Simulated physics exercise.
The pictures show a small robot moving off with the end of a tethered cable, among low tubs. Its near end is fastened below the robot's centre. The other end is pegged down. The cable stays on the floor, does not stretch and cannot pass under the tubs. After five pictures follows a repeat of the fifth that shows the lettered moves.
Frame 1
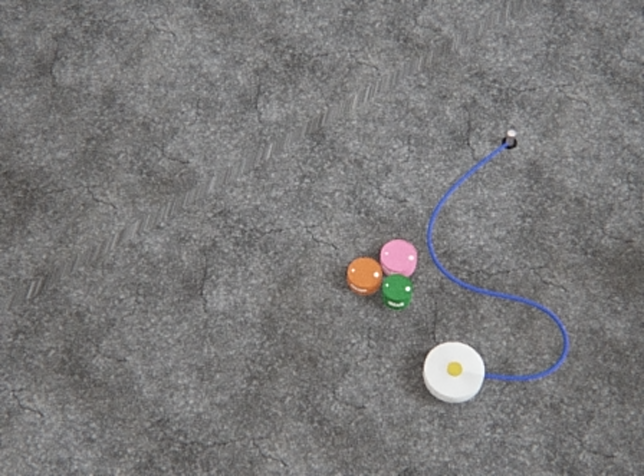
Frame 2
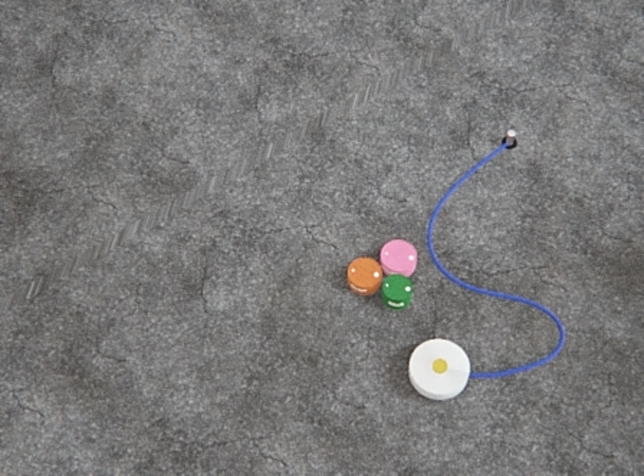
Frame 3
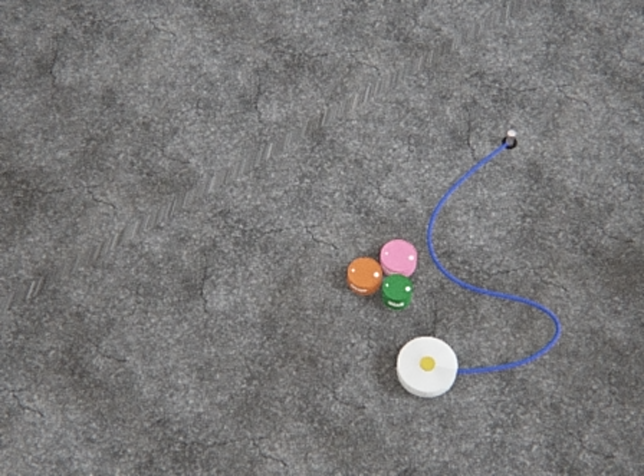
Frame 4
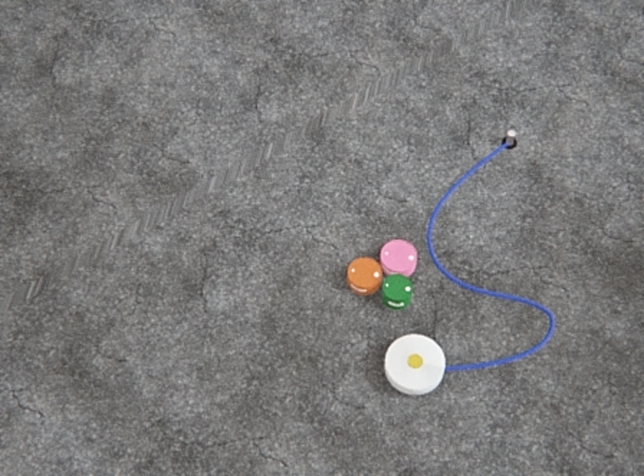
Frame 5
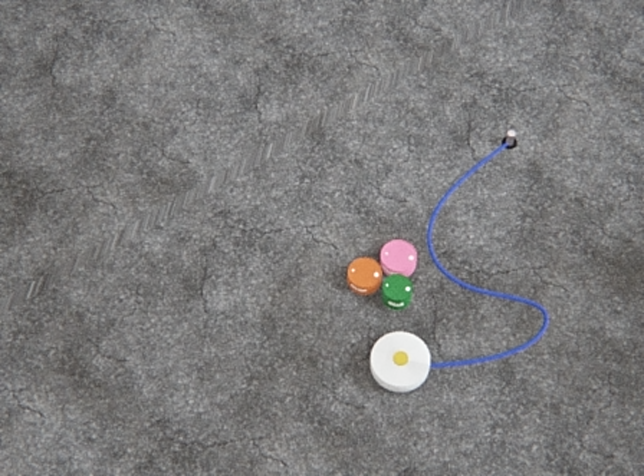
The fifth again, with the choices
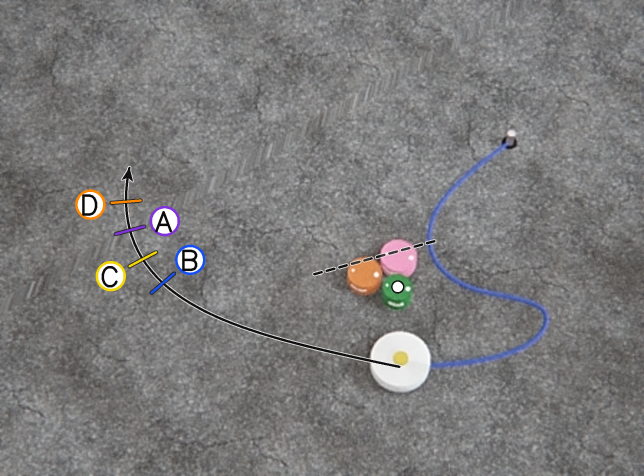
White round robot trailing a curving blue cable pegged at its far end, gliding slowly left below three small colourful tubs.
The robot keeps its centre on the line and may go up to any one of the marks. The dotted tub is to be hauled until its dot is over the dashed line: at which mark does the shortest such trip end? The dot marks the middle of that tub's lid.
Mark A.
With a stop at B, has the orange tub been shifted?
No.
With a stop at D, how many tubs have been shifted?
By then, three.
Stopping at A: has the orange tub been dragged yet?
Yes.
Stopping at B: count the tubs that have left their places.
By then, none.
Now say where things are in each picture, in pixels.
In the first picture, peg (511, 138); orange tub (365, 276); pink tub (398, 259).
In the second picture, robot (439, 370); green tub (397, 292).
In the third picture, robot (427, 368); orange tub (365, 276).
In the fourth picture, robot (415, 365); green tub (397, 292).
In the fifth picture, robot (400, 363); orange tub (365, 276); pink tub (398, 259); green tub (397, 292).
On the marked copy, A at (130, 230); B at (163, 283); C at (143, 259); D at (126, 202); the dashed line at (374, 258); the route from (399, 367) via (199, 308) to (129, 168); the white dot at (398, 287).
With A. Early on, robot (284, 336); green tub (397, 292).
Further on, robot (181, 293); green tub (397, 292).
At the end, robot (129, 225); orange tub (337, 256); pink tub (396, 243); green tub (368, 255); the dot on the green tub is over the dashed line.
As for the rest, B leaves the dotted tub short, at (397, 292); C leaves the dotted tub short, at (383, 275); D does it too, but is farther than needed.
